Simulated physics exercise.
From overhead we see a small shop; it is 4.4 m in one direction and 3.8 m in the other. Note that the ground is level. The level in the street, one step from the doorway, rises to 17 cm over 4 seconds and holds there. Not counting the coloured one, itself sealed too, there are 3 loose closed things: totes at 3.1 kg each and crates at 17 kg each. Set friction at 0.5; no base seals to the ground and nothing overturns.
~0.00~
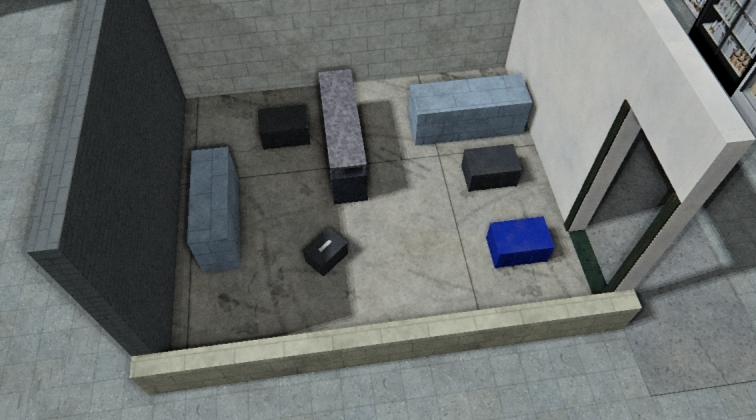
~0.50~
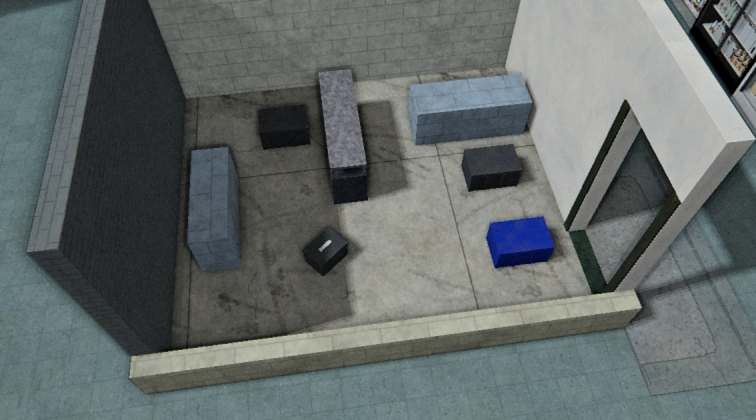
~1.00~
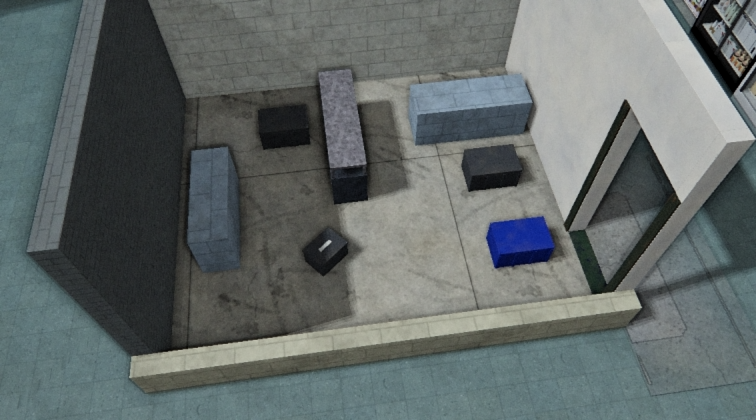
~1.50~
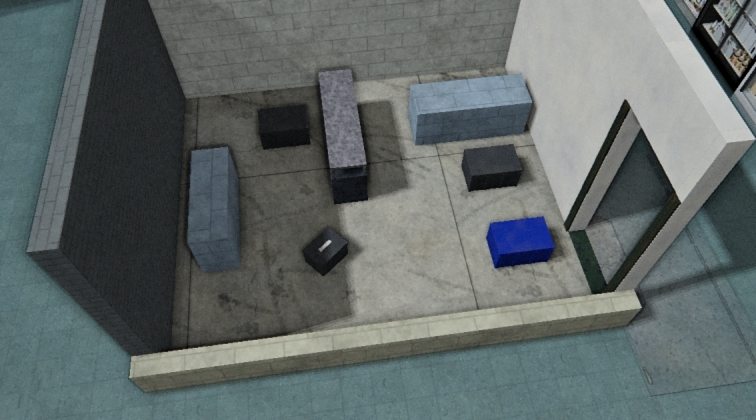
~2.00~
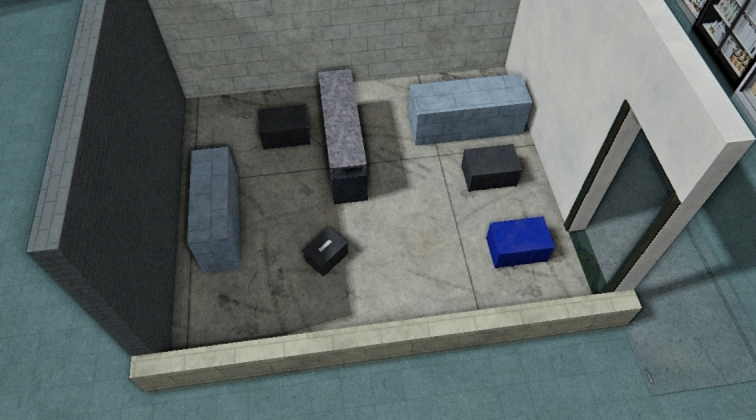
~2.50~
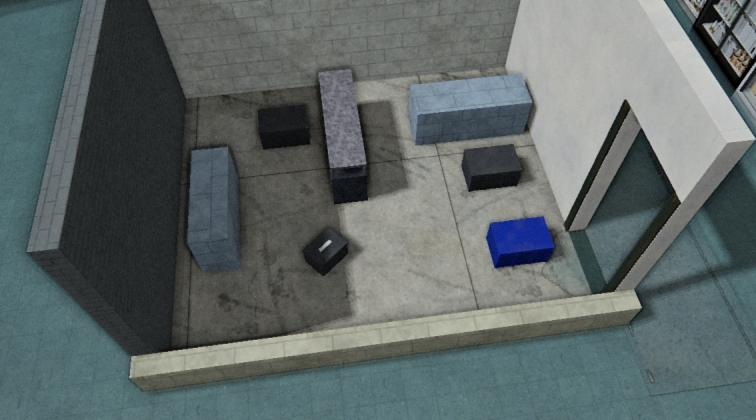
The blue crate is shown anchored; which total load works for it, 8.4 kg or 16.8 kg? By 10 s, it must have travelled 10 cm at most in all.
Neither of them.
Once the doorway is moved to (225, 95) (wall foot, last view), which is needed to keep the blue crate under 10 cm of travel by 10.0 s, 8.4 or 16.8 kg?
Lab note: Lower mass sufficient.
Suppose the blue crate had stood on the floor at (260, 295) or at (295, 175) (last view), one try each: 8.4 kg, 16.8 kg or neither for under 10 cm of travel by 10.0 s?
Taking them in turn, neither mass keeps it, and only the heavier mass keeps it.
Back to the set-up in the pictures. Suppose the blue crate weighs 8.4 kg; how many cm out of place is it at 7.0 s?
About 200 cm off its spot.
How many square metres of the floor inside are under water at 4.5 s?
3.0 m2.
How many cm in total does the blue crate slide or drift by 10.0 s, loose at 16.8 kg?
Roughly 80 centimetres altogether.
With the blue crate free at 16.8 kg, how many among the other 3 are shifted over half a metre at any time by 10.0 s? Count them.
That comes to 1.
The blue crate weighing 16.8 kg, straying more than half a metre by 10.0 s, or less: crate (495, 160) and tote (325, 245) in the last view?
In turn: Below, beyond.
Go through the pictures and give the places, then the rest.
The first frame shows the blue crate at (522, 235), on the bottom; 0.0 m2 under water; 0 of 4 have shifted.
The second frame shows the blue crate at (522, 235), on the bottom; 0.0 m2 under water; 0 of 4 have shifted.
The third frame shows the blue crate at (522, 235), on the bottom; water covers 0.0 m2; 0 of 4 have shifted.
The fourth frame shows the blue crate at (522, 235) rests on the ground; water covers 0.0 m2; 0 of 4 have shifted.
The fifth frame shows the blue crate at (522, 235) rests on the ground; 0.0 m2 under water; 0 of 4 have shifted.
The sixth frame shows the blue crate at (522, 235) rests on the ground; 0.2 m2 under water; 0 of 4 have shifted.
After 3.5 s the blue crate would be 10 cm from its start with 8.4 kg and 0 cm from its start with 16.8 kg; 4 cm of water round it then.
After 4.5 s the blue crate would be 54 cm from its start with 8.4 kg and 12 cm from its start with 16.8 kg; 4 cm of water round it then.
After 7.0 s the blue crate would be 204 cm from its start with 8.4 kg and 49 cm from its start with 16.8 kg; 4 cm of water round it then.
After 10.0 s the blue crate would be 289 cm from its start with 8.4 kg and 86 cm from its start with 16.8 kg; 4 cm of water round it then.
